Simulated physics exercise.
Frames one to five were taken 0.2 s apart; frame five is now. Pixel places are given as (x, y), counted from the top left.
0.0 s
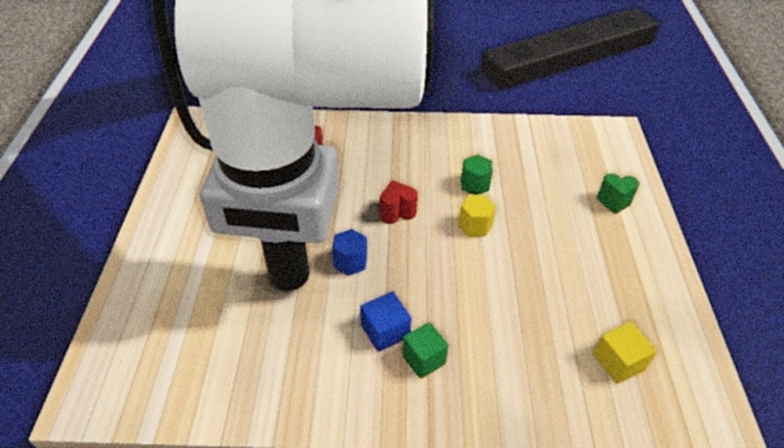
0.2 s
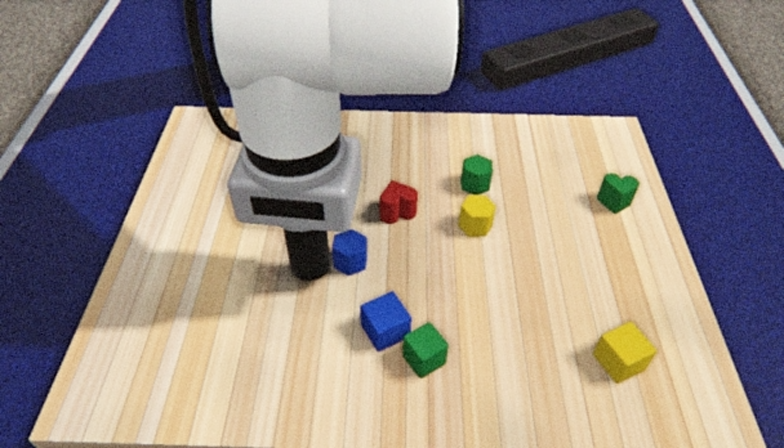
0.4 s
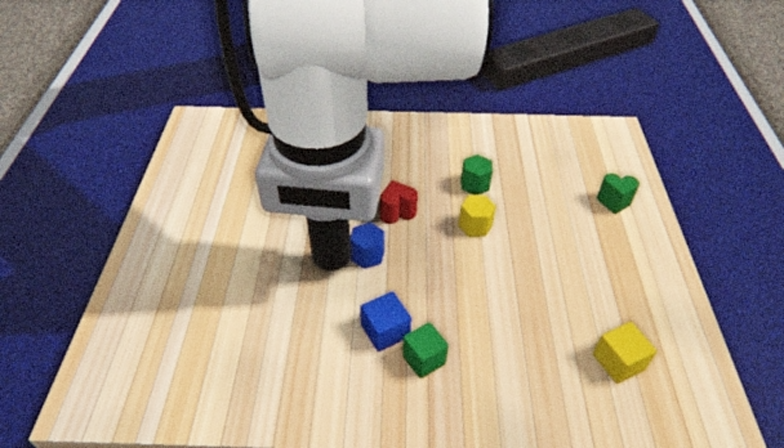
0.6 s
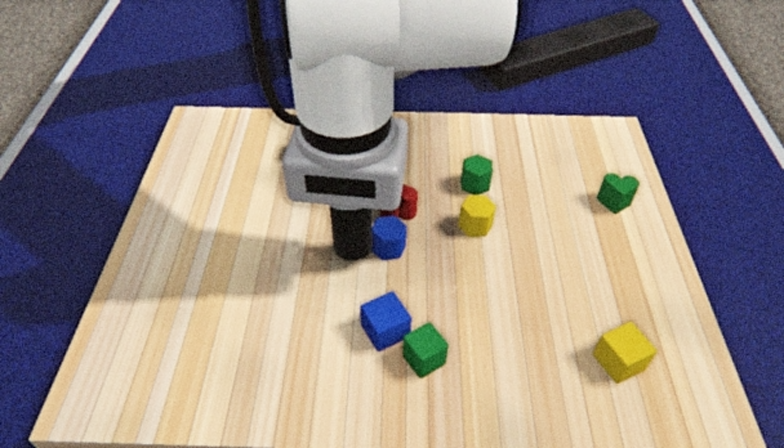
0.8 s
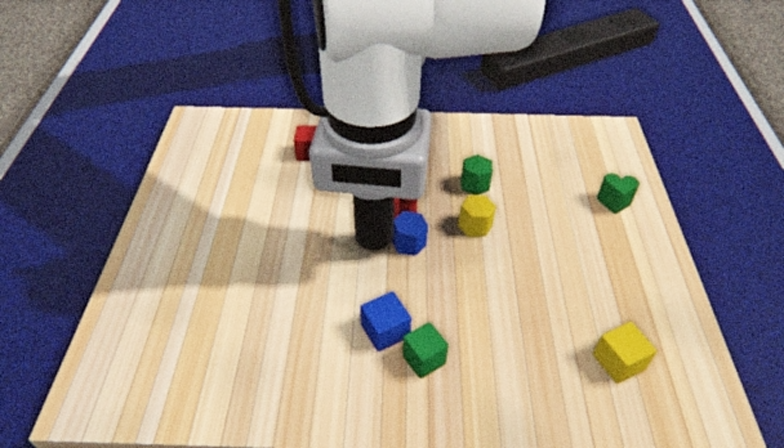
On a wooden board, a robot arm's black bar pushes a blue hexagonal block right.
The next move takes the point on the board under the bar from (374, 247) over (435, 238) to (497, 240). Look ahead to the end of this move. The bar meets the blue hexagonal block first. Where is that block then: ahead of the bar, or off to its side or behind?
Ahead of the bar.
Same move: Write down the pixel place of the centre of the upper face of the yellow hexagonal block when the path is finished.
I'd place it at (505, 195), taking the centre of its top.
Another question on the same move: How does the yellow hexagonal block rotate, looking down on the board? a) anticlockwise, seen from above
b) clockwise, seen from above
The correct letter is a.
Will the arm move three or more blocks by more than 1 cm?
Going by the path, no.
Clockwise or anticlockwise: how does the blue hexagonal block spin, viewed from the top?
Clockwise.
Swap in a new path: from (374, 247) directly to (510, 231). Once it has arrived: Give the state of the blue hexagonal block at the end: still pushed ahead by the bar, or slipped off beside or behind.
It is still in front.
What follows on the original path. One third of the way, bar at (416, 231); blue hexagonal block at (453, 221), turned 25° clockwise.
Two thirds of the way, bar at (458, 229); blue hexagonal block at (495, 219), turned 20° clockwise; yellow hexagonal block at (502, 197), turned 35° anticlockwise.
At the end, bar at (499, 231); red heart block in place; blue hexagonal block at (537, 222), turned 25° clockwise; yellow hexagonal block at (505, 195), turned 50° anticlockwise.
